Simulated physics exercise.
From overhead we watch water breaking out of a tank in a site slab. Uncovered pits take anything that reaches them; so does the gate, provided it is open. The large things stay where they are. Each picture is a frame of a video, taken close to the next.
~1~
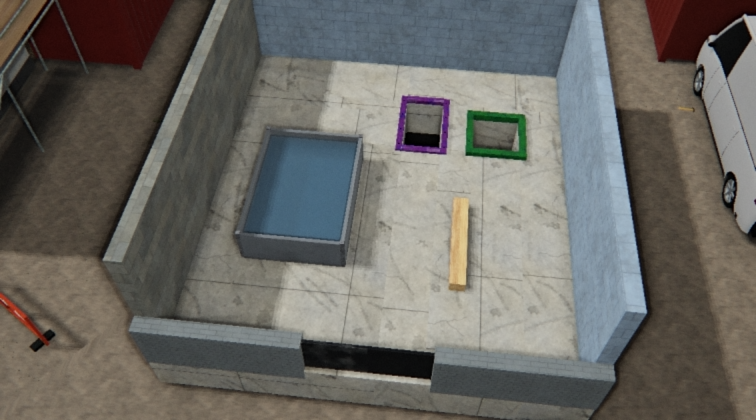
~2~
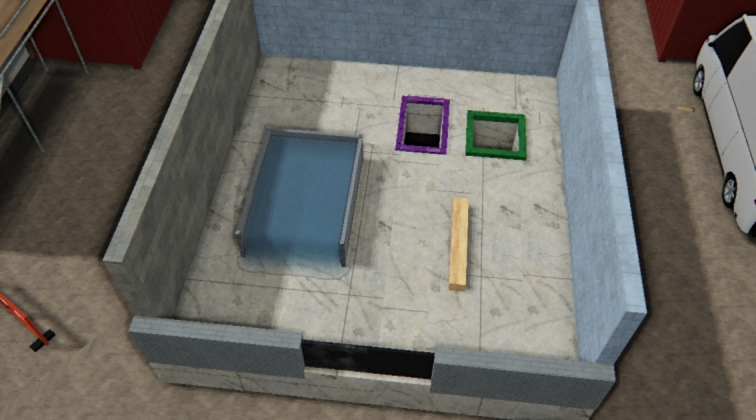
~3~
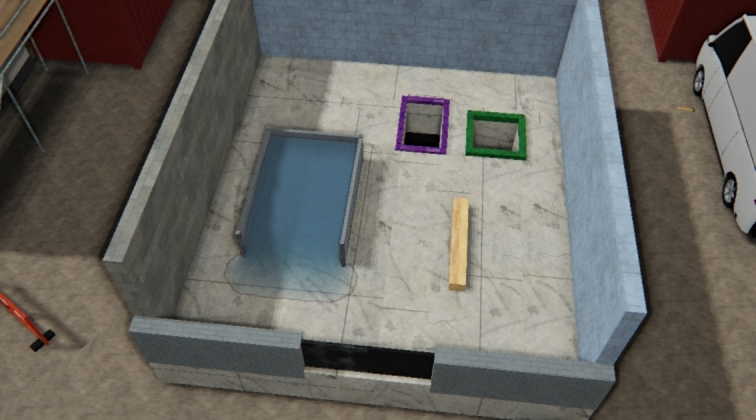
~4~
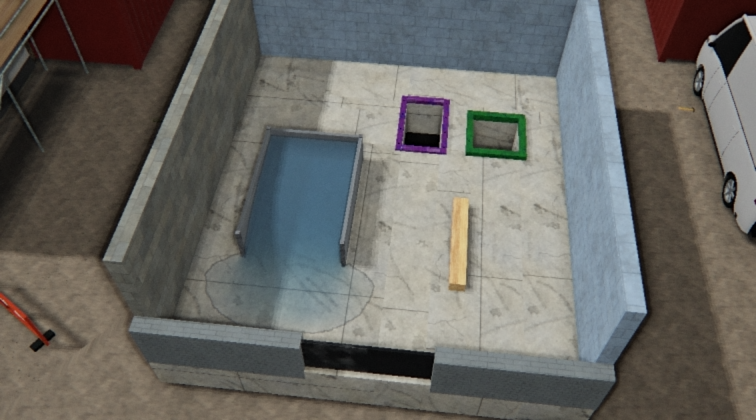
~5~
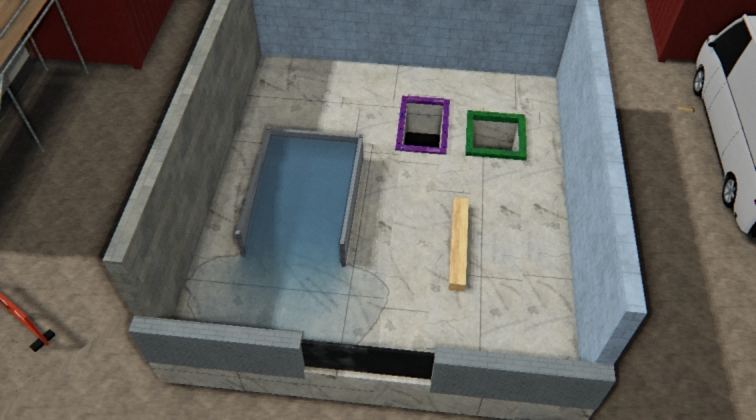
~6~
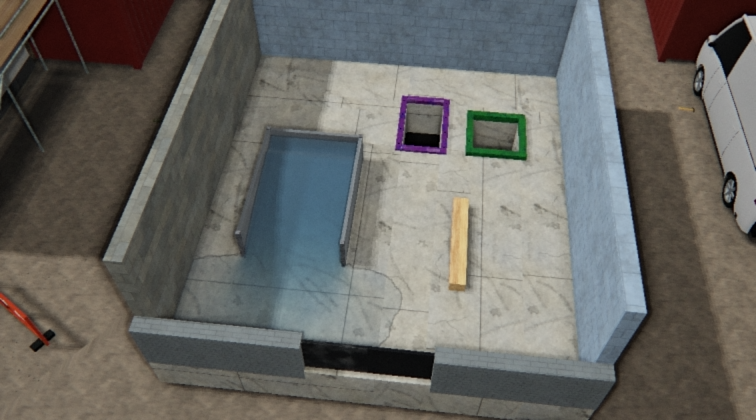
Water spilling from the open front of a grey tank, spreading across a walled slab toward the front wall and rightward.
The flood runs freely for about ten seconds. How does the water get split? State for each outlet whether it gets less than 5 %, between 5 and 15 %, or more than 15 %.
Outcome: The gate will not reach five per cent; the green pit will not reach five per cent; the purple pit will not reach five per cent.
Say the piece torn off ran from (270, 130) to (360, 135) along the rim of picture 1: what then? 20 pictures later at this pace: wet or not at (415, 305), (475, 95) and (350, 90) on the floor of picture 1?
Taking them in order, I'd say not reached, swamped and swamped.
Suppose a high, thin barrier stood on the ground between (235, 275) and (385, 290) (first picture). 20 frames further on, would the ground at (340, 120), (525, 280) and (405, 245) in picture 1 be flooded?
Listed order - dry, dry, wet.
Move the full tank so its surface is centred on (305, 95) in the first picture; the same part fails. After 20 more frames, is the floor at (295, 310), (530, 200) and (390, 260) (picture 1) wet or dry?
Well, first one got wet, second one stays dry, third one got wet.
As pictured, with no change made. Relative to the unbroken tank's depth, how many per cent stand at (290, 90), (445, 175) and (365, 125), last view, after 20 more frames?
In order: 0, 0, 0 %.
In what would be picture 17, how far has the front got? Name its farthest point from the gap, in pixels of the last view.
Somewhere about (565, 383).
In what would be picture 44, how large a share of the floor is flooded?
About 75 percent.
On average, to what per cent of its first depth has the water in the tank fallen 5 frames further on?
Somewhere around 56 %, give or take.
A moment on, water covers 15 % of the floor; the gate 0 %, the green pit 0 %, the purple pit 0 %.
Next, water covers 25 % of the floor; the gate 0 %, the green pit 0 %, the purple pit 0 %.
Then, water covers 40 % of the floor; the gate 0 %, the green pit 0 %, the purple pit 0 %.
Later, water covers 75 % of the floor; the gate 0 %, the green pit 0 %, the purple pit 0 %.
In the end, water covers 95 % of the floor; the gate 0 %, the green pit 0 %, the purple pit 1 %.
